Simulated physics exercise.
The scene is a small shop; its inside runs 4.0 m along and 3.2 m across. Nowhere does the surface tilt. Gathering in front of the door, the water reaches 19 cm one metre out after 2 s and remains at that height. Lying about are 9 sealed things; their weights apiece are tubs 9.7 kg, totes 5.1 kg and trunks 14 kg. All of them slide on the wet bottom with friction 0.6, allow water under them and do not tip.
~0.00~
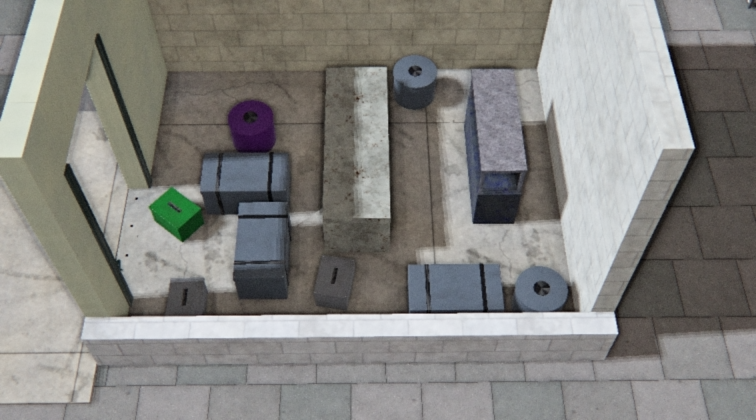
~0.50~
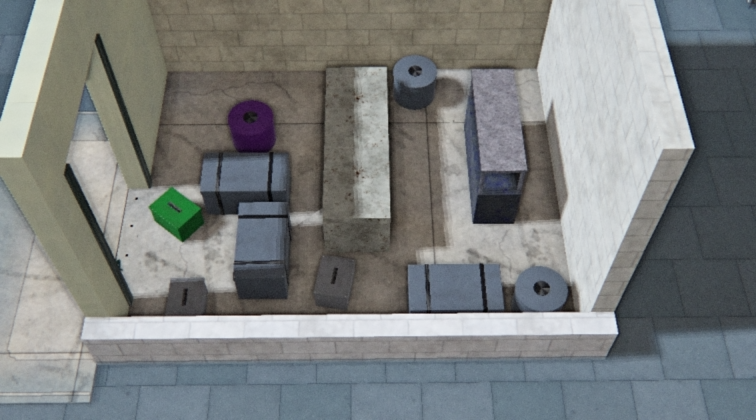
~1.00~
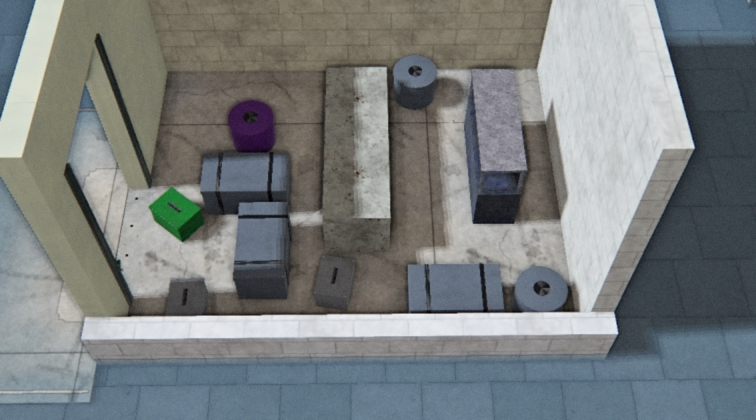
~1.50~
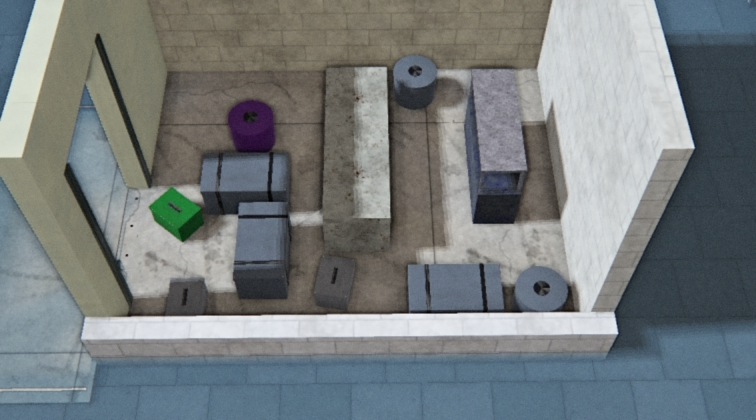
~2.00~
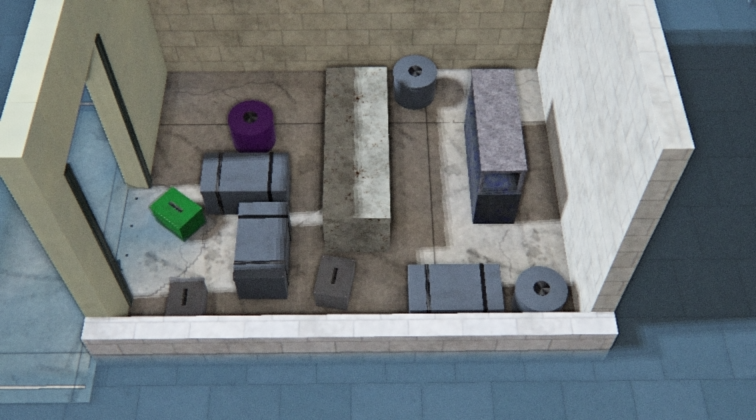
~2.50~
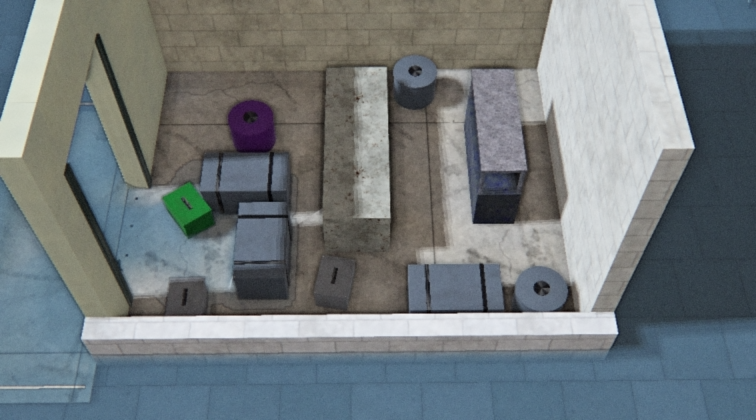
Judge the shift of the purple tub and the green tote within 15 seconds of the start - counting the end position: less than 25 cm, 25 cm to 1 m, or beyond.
By that time the purple tub has shifted a little and the green tote has gone a long distance.
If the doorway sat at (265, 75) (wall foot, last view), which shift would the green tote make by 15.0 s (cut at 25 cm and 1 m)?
The green tote covers a long distance.
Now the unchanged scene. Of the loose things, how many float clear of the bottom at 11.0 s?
Count: 9.
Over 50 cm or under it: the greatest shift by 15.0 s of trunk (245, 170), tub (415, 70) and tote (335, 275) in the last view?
First greater, then smaller, then greater.
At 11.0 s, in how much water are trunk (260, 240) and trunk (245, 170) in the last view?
I'd estimate 14 cm for the first and 9 cm for the second.
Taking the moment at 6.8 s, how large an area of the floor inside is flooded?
That flooded area is roughly 11.0 m2.
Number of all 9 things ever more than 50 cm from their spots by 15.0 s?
8 in all.
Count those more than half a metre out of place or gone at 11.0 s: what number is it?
8.
After 3.5 s the purple tub is near (252, 115), 0.0 m from its start, aground; the green tote is near (261, 195), 0.8 m from its start, afloat; 2 afloat.
After 6.8 s the purple tub is near (189, 95), 0.7 m from its start, afloat; the green tote is near (225, 118), 1.1 m from its start, afloat; 7 afloat.
After 11.0 s the purple tub is near (292, 163), 0.8 m from its start, afloat; the green tote is near (327, 66), 2.2 m from its start, afloat; 9 afloat.
After 15.0 s the purple tub is near (171, 113), 0.8 m from its start, afloat; the green tote is near (356, 66), 2.4 m from its start, afloat; 9 afloat.
